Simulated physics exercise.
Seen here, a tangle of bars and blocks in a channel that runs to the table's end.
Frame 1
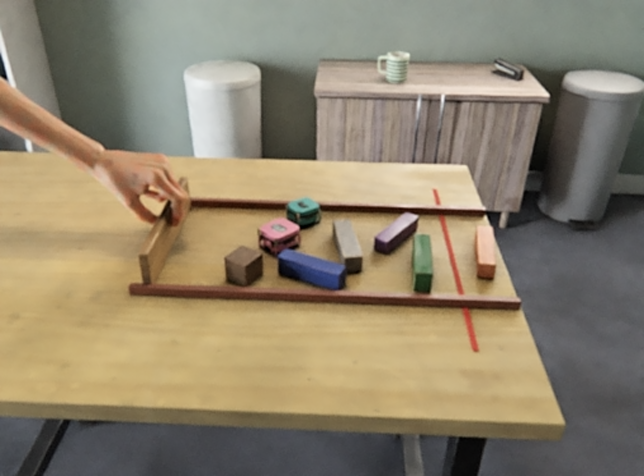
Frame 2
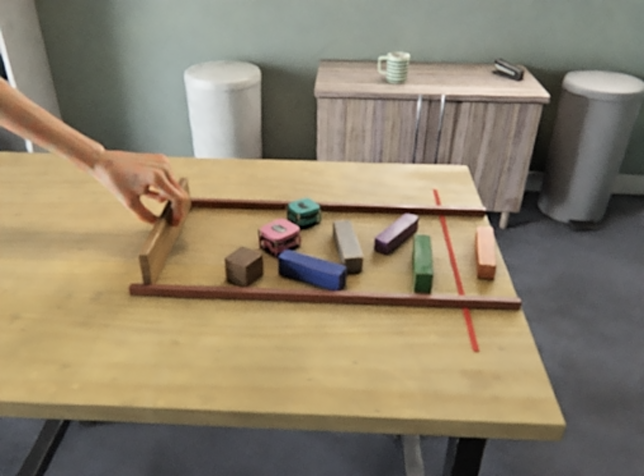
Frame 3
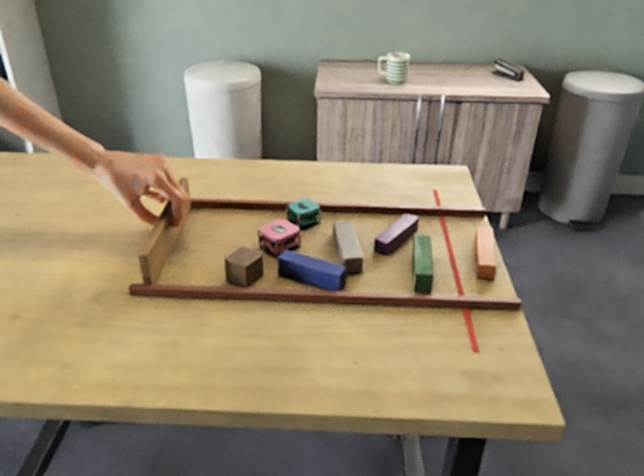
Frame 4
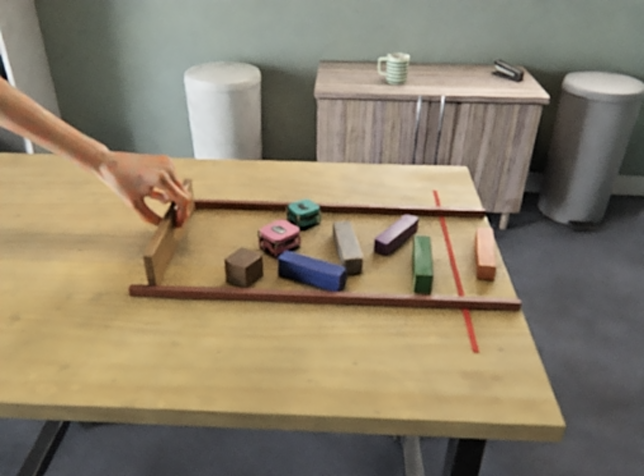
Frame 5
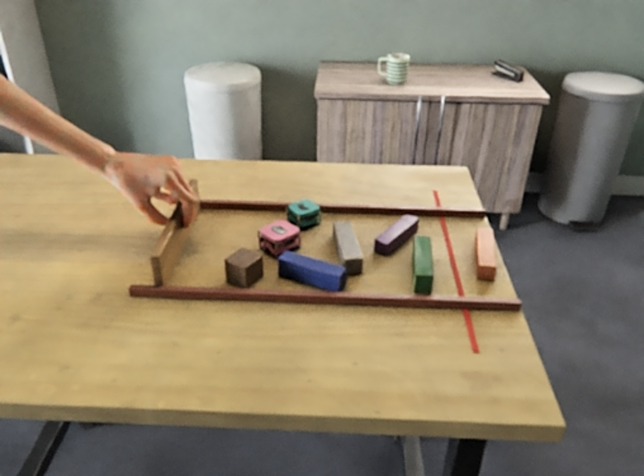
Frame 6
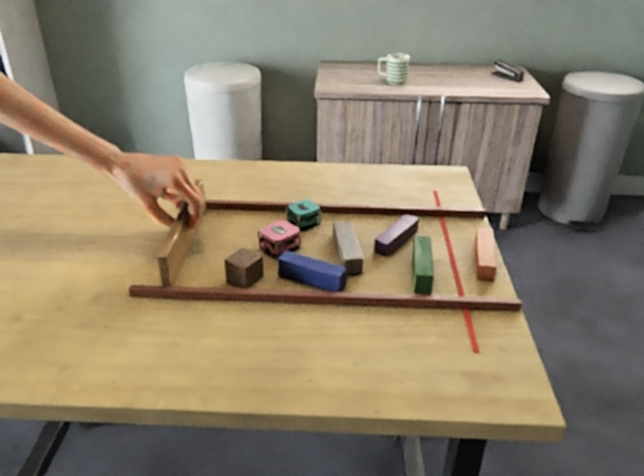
A hand held a wooden board at the left end of a channel on a table, then slid it slightly right toward the scattered coloured blocks and bars, which stayed still.
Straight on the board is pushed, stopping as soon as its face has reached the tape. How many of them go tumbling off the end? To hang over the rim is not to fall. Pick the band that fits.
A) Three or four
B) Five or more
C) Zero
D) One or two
(A) Three or four.
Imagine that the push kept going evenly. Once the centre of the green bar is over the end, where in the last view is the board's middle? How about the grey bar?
Roughly at (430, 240) and roughly at (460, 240).
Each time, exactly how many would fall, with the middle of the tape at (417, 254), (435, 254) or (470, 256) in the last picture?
Tallies in the order given: 1, 2, 5.
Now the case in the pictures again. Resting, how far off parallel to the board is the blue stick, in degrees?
Around 25 degrees.
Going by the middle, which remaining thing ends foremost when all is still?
The one out in front is the blue stick.
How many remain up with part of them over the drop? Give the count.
The overhang total is 1.
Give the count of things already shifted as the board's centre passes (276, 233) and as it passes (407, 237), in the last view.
So 3, and at the other place 8.
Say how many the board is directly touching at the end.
It ends up touching 3.
Early on, none off yet; orange bar at rest near (485, 253); green bar at rest near (423, 263); purple bar at rest near (397, 235).
A while later, none off yet; orange bar at rest near (485, 253); green bar travelled a little near (451, 259); purple bar travelled a little near (422, 232).
Finally, the number that fall off is three or four; lost, purple bar, green bar and orange bar.
